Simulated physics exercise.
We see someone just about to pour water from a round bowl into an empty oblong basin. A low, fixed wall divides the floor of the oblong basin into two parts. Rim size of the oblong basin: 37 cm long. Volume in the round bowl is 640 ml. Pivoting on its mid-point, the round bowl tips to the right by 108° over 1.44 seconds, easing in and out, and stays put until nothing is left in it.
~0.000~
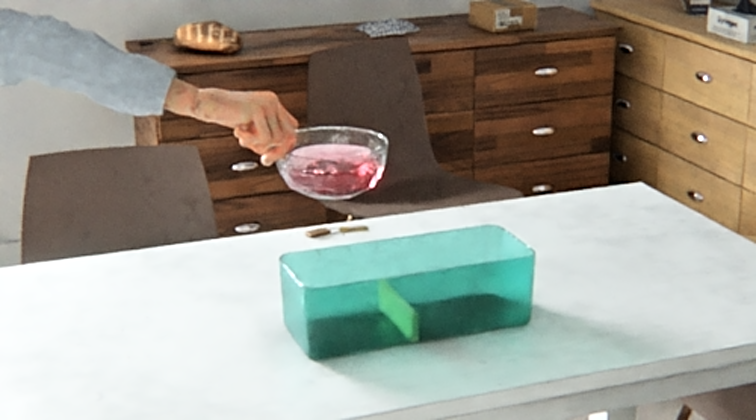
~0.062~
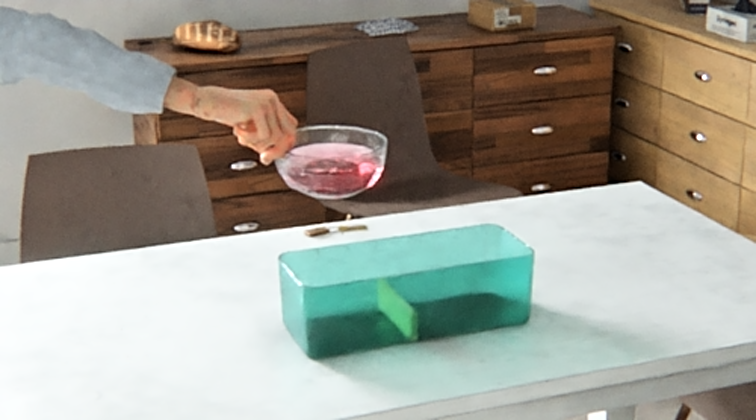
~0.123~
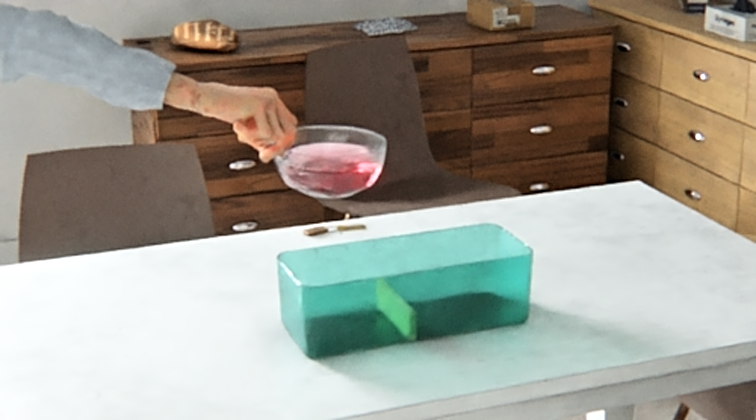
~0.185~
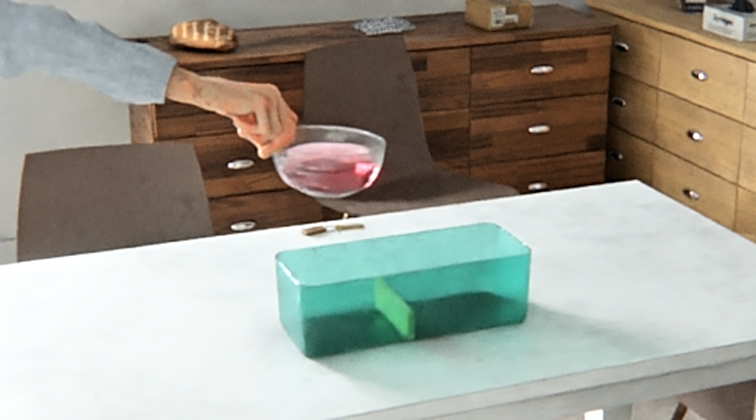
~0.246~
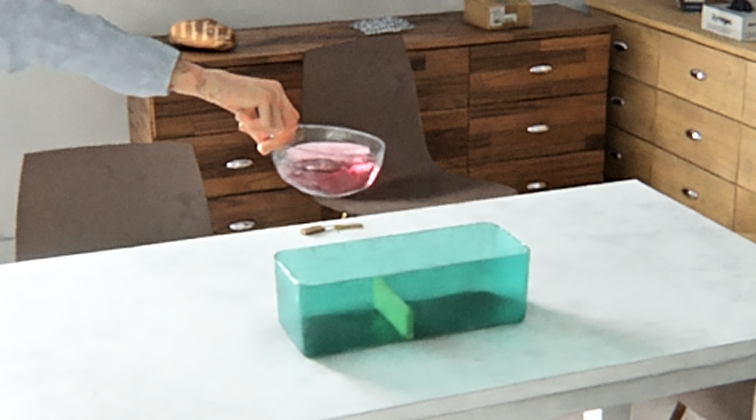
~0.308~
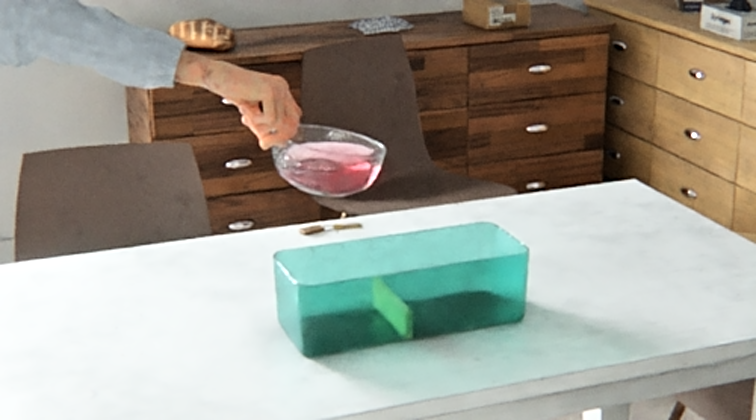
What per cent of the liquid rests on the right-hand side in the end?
82 percent.
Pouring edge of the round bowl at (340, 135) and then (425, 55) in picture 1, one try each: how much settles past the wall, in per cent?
15 per cent first, 95 per cent second.
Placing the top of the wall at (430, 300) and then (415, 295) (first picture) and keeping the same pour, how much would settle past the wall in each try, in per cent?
Roughly 35 per cent, then 65 per cent.
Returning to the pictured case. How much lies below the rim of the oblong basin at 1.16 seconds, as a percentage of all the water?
About 90 per cent.
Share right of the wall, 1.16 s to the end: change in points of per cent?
It ends up higher by roughly 2.
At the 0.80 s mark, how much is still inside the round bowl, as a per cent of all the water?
Close to 50 percent of the liquid remains at that time.
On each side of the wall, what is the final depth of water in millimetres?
Around 6 mm deep on the left, around 20 mm deep on the right.
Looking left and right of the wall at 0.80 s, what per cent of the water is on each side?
I'd say about 0 left and about 16 right.
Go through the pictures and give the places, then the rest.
In the first picture, tilt 0°; pouring edge (384, 138); surface from (280, 164) to (379, 152); the oblong basin's rim runs from (291, 273) to (518, 240); the wall's top is at (398, 299).
In the second picture, tilt 0°; pouring edge (383, 138); surface from (278, 162) to (379, 151).
In the third picture, tilt 2°; pouring edge (382, 138); surface from (278, 162) to (377, 152).
In the fourth picture, tilt 4°; pouring edge (381, 140); surface from (277, 161) to (376, 151).
In the fifth picture, tilt 8°; pouring edge (381, 143); surface from (277, 161) to (376, 151).
In the sixth picture, tilt 12°; pouring edge (381, 146); surface from (276, 161) to (377, 151).
By 0.80 s the tilt is 63° and 51 per cent is still to pour, 0 is left of the wall and 16 right of it.
By 1.16 s the tilt is 98° and 3 per cent is still to pour, 10 is left of the wall and 80 right of it.
By 1.53 s the tilt is 108° and 0 per cent is still to pour, 17 is left of the wall and 82 right of it.
By 1.94 s the tilt is 108° and 0 per cent is still to pour, 18 is left of the wall and 82 right of it.
At rest 18 per cent lies left of the wall, 82 right of it and 1 outside.
